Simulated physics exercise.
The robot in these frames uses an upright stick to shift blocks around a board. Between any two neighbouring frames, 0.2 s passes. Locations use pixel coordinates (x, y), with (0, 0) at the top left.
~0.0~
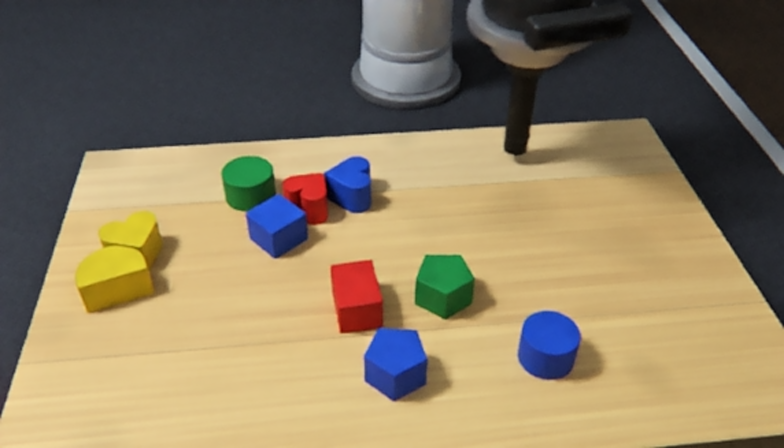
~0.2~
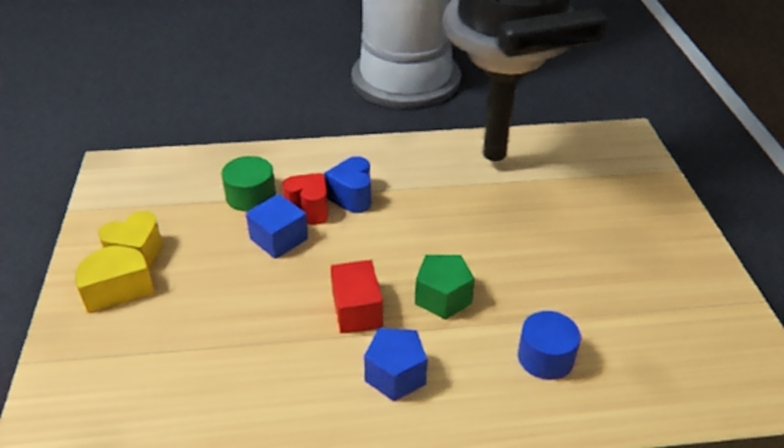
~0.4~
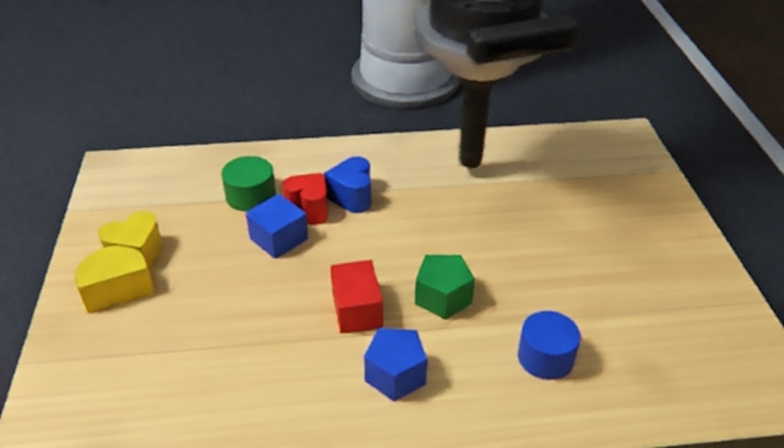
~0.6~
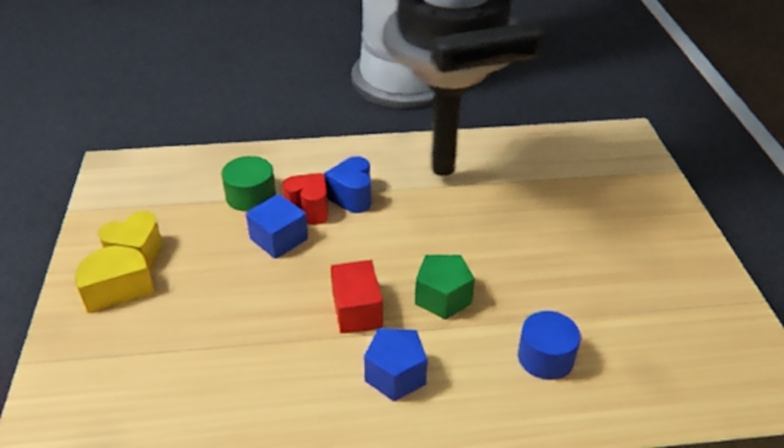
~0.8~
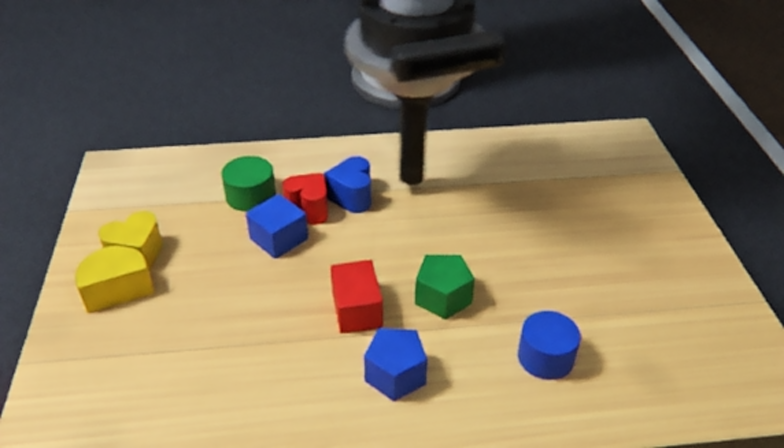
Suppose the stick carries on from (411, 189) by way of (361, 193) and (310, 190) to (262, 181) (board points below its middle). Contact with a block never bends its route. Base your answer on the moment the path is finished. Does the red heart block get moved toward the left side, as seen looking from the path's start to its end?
I'd say yes.
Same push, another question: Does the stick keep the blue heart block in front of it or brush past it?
By then it is in front of the stick.
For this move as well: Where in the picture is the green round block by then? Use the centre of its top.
At (192, 174).
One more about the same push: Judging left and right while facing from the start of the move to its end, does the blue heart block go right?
I expect so.
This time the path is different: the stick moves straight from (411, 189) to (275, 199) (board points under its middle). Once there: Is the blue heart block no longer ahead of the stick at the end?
No, that is not how it ends up.
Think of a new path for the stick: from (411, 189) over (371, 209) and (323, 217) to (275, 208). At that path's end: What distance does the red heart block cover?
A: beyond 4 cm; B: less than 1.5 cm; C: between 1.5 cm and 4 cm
A.
The first path, step by step. One third of the way, stick (360, 182); red heart block (295, 184), turned 30° anticlockwise; blue heart block (327, 170).
Two thirds of the way, stick (308, 179); green round block (225, 170); blue square piece (271, 217), turned 20° anticlockwise; red heart block (264, 190), turned 50° anticlockwise; blue heart block (278, 165).
At the end, stick (261, 171); green round block (192, 174); blue square piece (271, 217), turned 20° anticlockwise; red heart block (261, 192), turned 60° anticlockwise; blue heart block (231, 155).
